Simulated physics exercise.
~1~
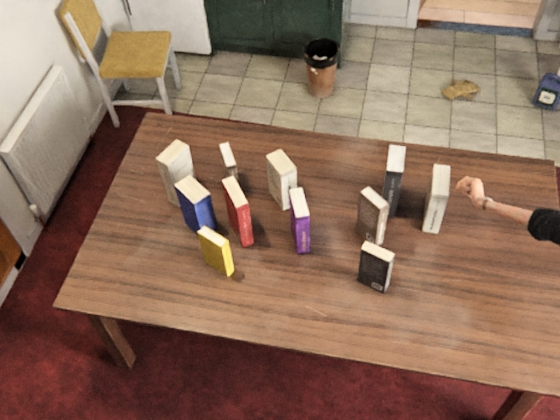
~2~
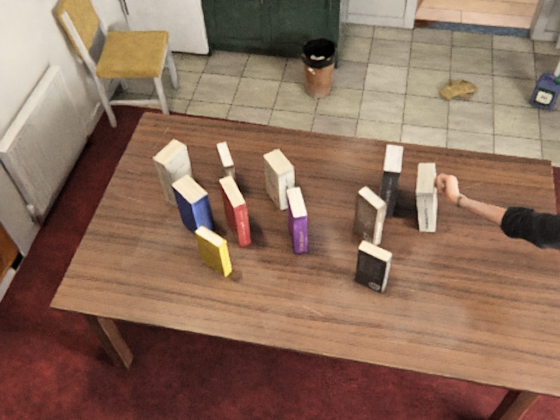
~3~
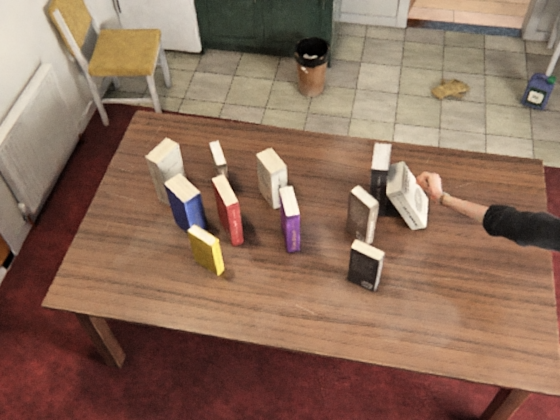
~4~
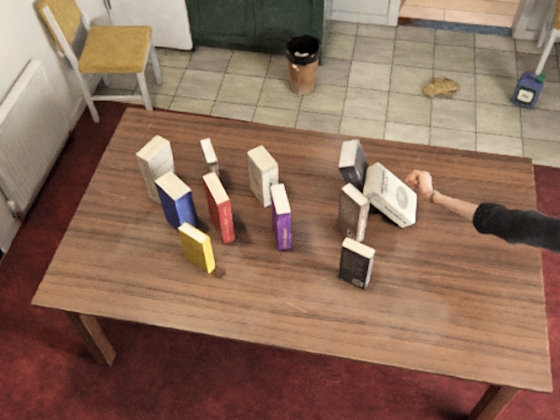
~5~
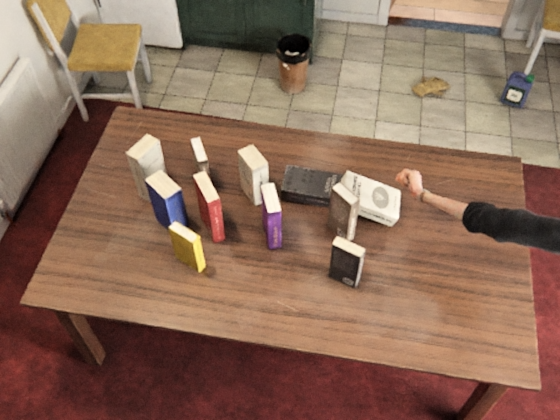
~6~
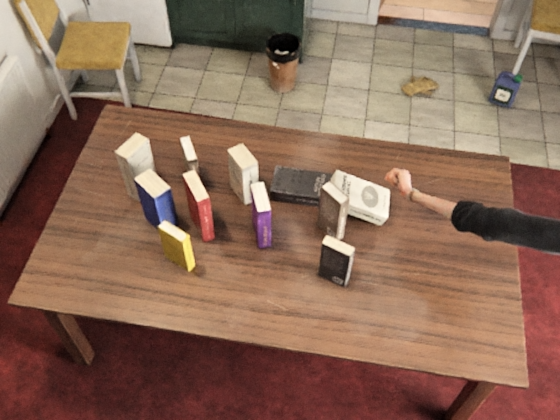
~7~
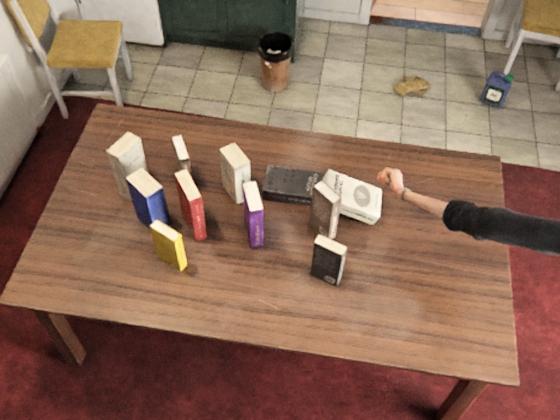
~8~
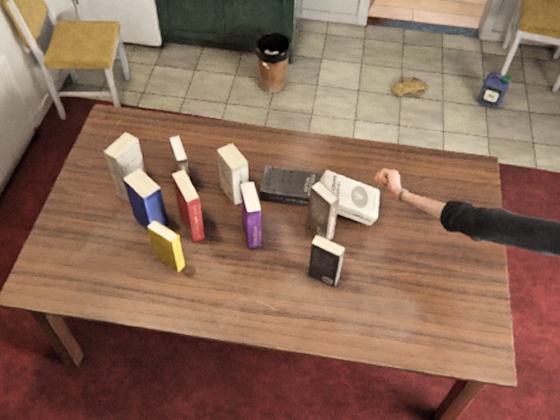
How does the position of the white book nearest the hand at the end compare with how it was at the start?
It stands upright at the start, but by the end it is lying on its side on the table.
